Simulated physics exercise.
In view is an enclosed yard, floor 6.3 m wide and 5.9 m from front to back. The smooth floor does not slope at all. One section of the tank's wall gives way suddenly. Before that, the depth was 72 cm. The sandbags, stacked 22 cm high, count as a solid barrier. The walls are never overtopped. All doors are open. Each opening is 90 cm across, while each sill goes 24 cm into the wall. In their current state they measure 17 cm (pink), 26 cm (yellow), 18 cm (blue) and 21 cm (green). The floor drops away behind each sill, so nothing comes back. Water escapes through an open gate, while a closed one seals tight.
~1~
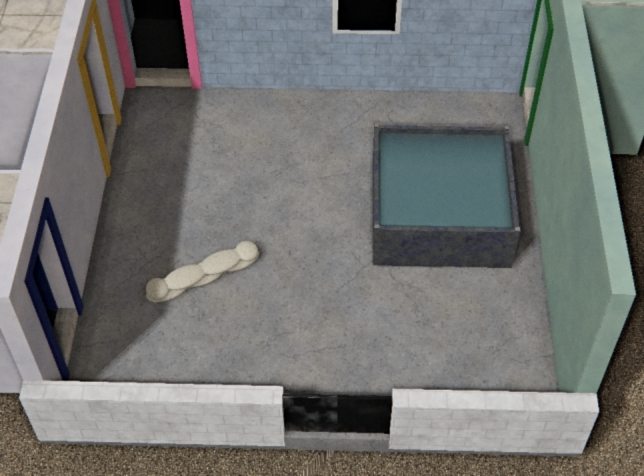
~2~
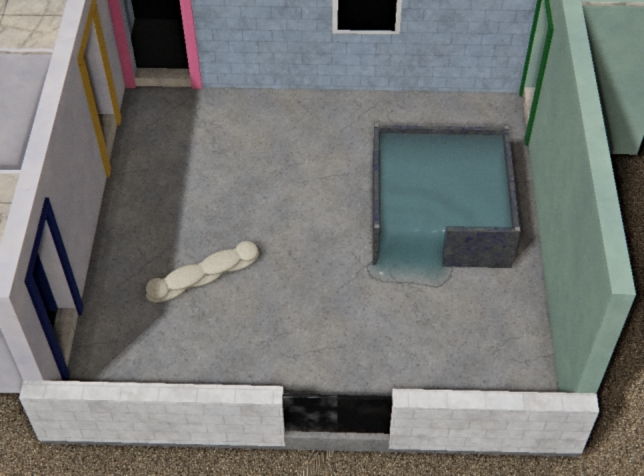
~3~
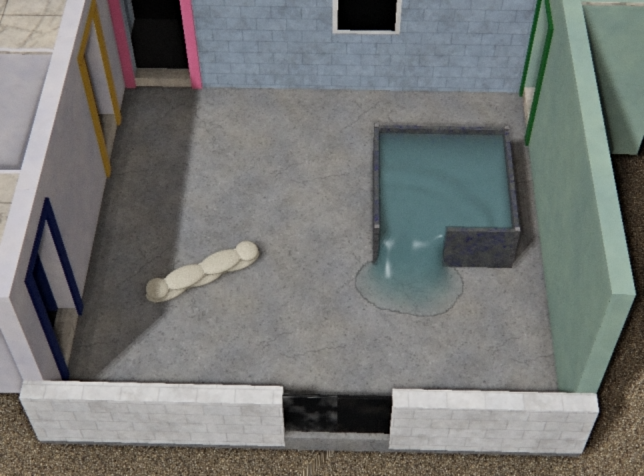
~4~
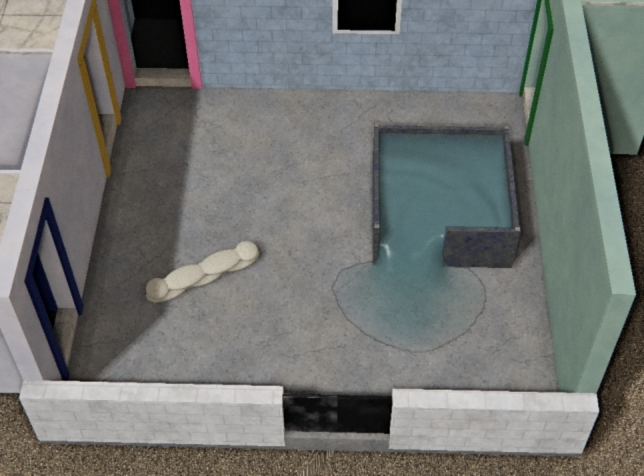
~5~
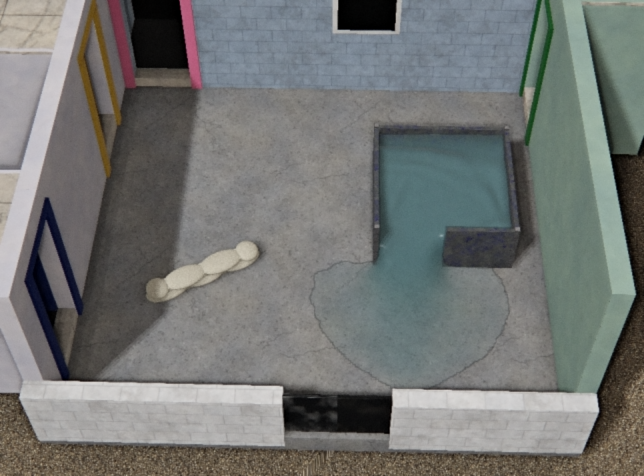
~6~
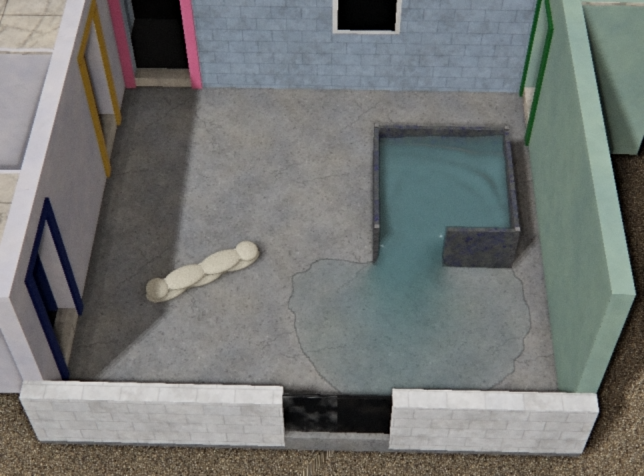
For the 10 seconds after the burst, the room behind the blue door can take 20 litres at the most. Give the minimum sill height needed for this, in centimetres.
Roughly 16 centimetres.
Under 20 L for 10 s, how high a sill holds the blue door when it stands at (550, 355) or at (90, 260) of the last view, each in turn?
Roughly 12.0 cm for the first and 5.5 cm for the second.
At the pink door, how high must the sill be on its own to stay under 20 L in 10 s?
At pink, about 7.0 cm.
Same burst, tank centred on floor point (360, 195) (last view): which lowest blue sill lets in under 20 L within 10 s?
In that case about 16 cm.
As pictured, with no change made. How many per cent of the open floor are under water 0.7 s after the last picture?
Near 25 per cent of the open floor.
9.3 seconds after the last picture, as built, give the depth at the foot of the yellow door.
A ruler would read roughly 4.0 cm.
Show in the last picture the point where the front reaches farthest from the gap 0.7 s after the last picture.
Around (231, 418).
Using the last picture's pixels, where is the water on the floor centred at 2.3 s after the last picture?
Roughly (388, 300).
Then, 0.7 s after the last picture water covers 25 % of the floor, deepest (38 cm) near (401, 271); it has not reached the blue door.
Then, 2.3 s after the last picture water covers 40 % of the floor, deepest (28 cm) near (74, 415); 22 cm at the blue door, 1 litre in over its 18 cm sill.
Then, 9.3 s after the last picture water covers 95 % of the floor, deepest (11 cm) near (59, 414); 11 cm at the blue door, 9 litres in over its 18 cm sill.
At the blue door as built, the water peaked near 22 cm, 2.3 s after the last picture.
Run again over the same 10 s with other heights there, 37 litres in over 14 cm, 6 litres over 19 cm. The limit of 20 litres is kept from about 16 cm up.
